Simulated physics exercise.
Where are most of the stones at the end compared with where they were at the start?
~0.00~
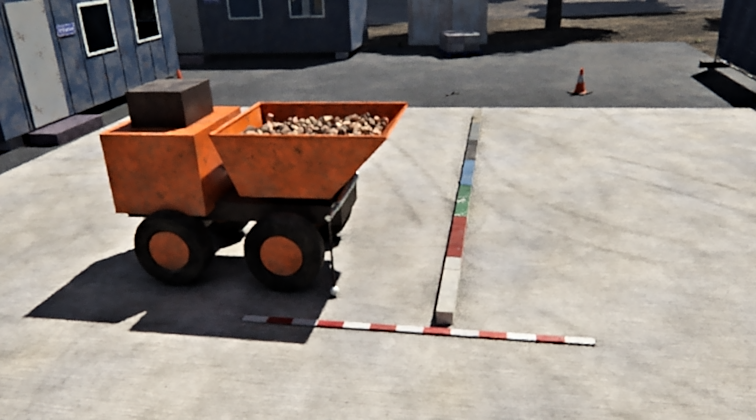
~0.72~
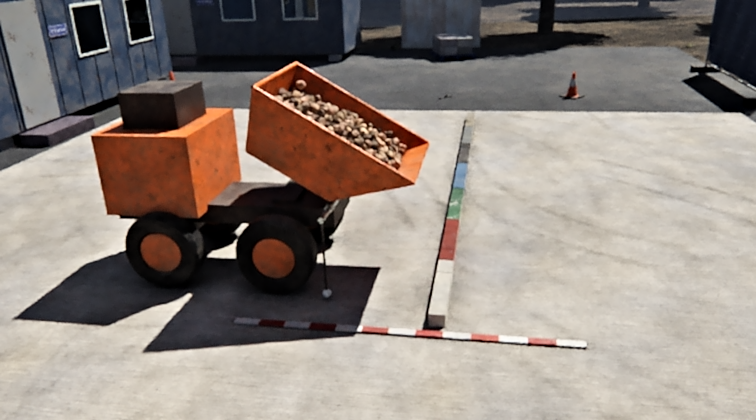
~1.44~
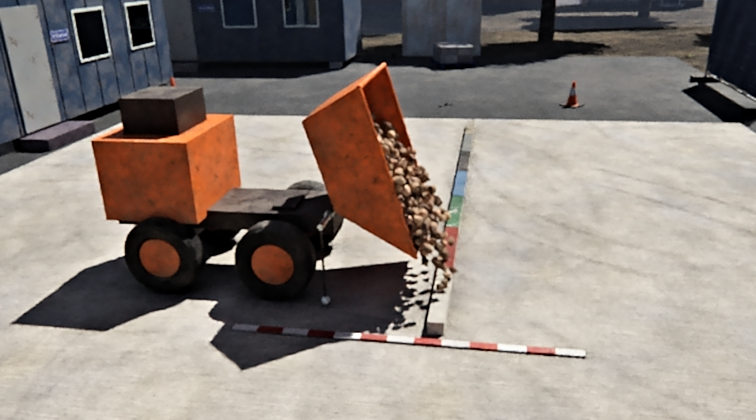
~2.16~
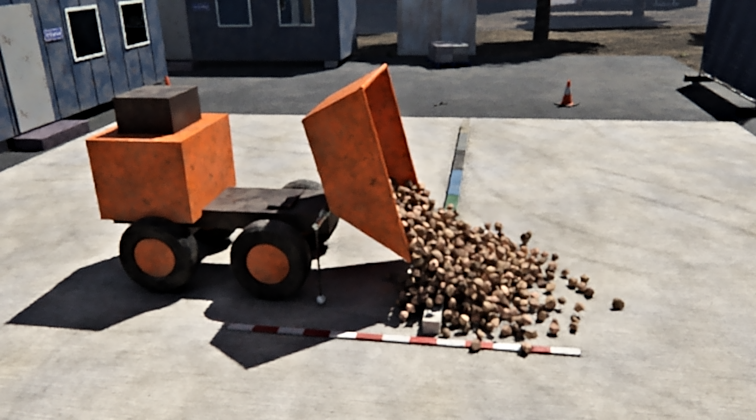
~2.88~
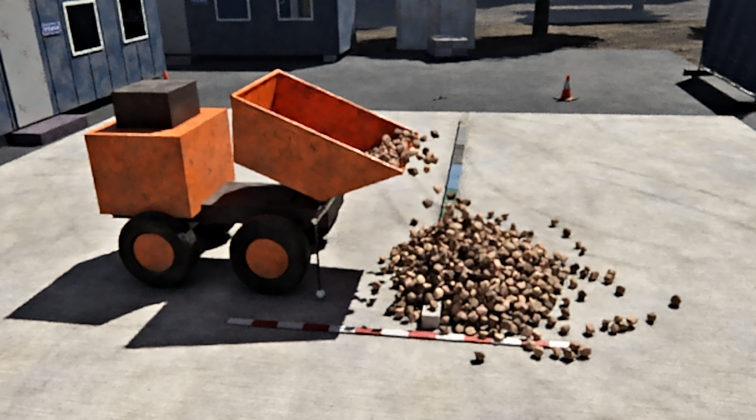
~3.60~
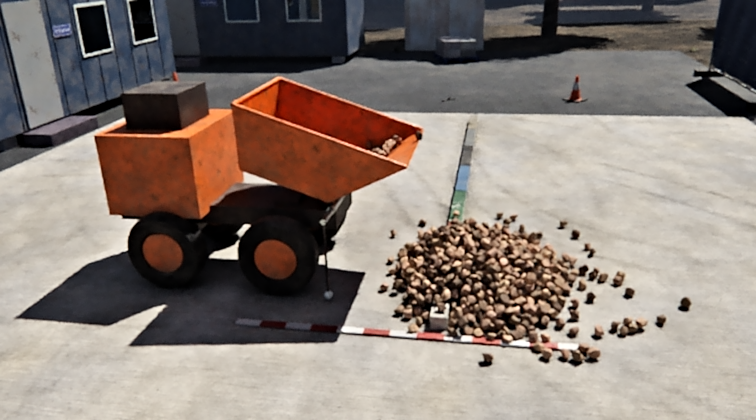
At the start the stones all sit in the orange skip of the dumper. By the end most of them lie in a heap on the concrete to the right of the dumper, covering part of the kerb.
